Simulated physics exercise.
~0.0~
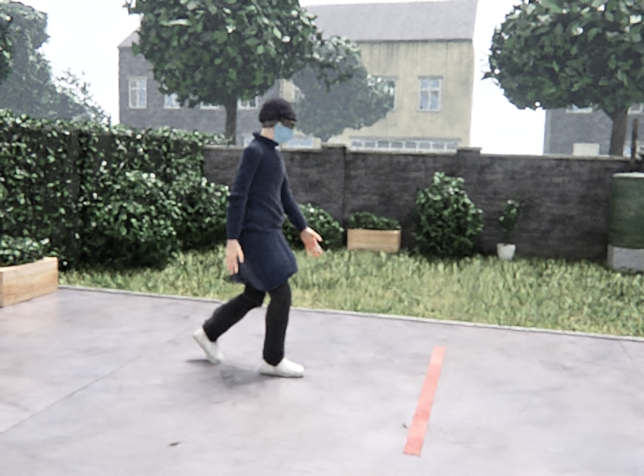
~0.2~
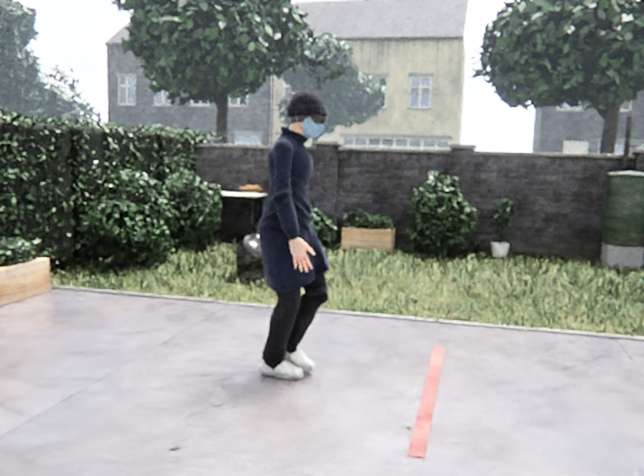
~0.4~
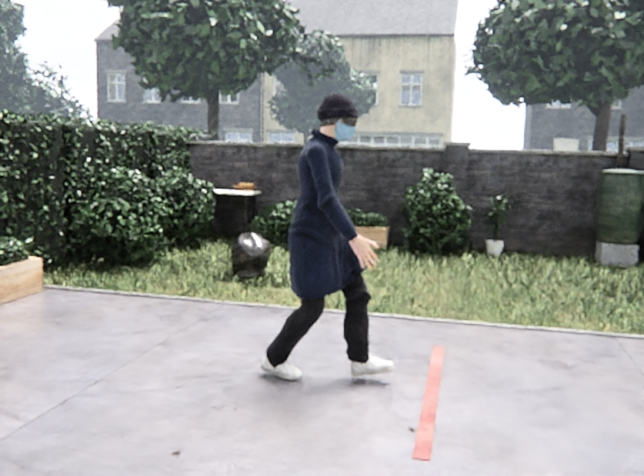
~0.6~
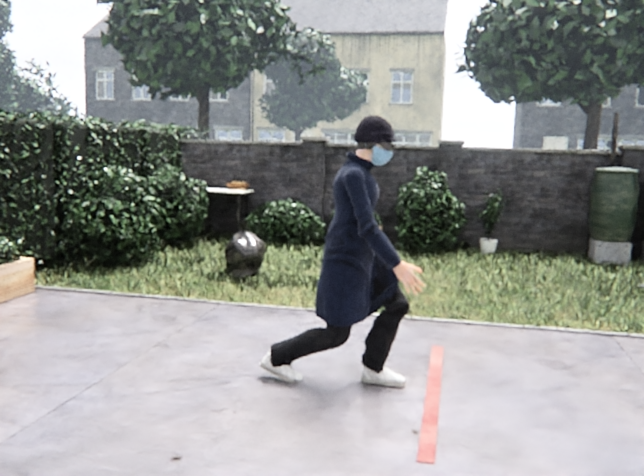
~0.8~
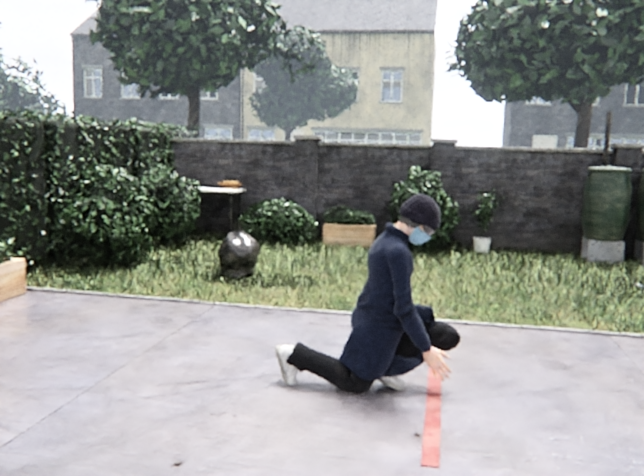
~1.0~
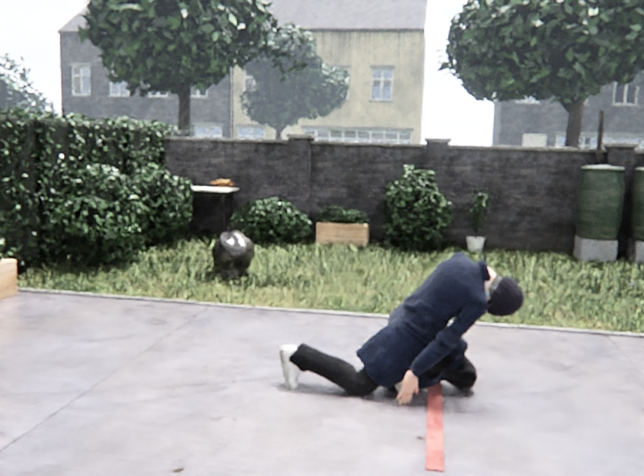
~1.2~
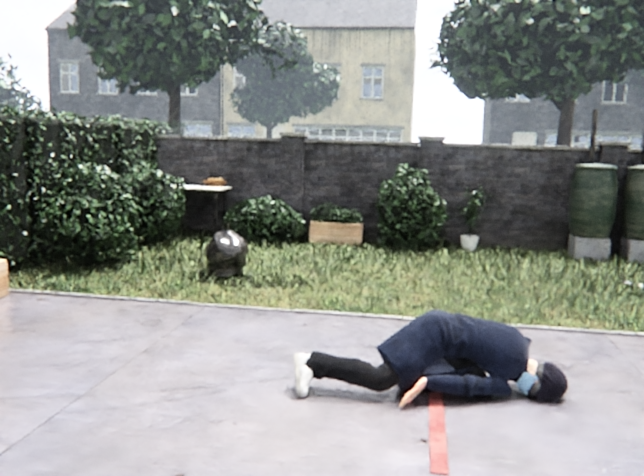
Masked person in dark cap and navy coat walking right across a patio, dropping to one knee and collapsing over a red strip.
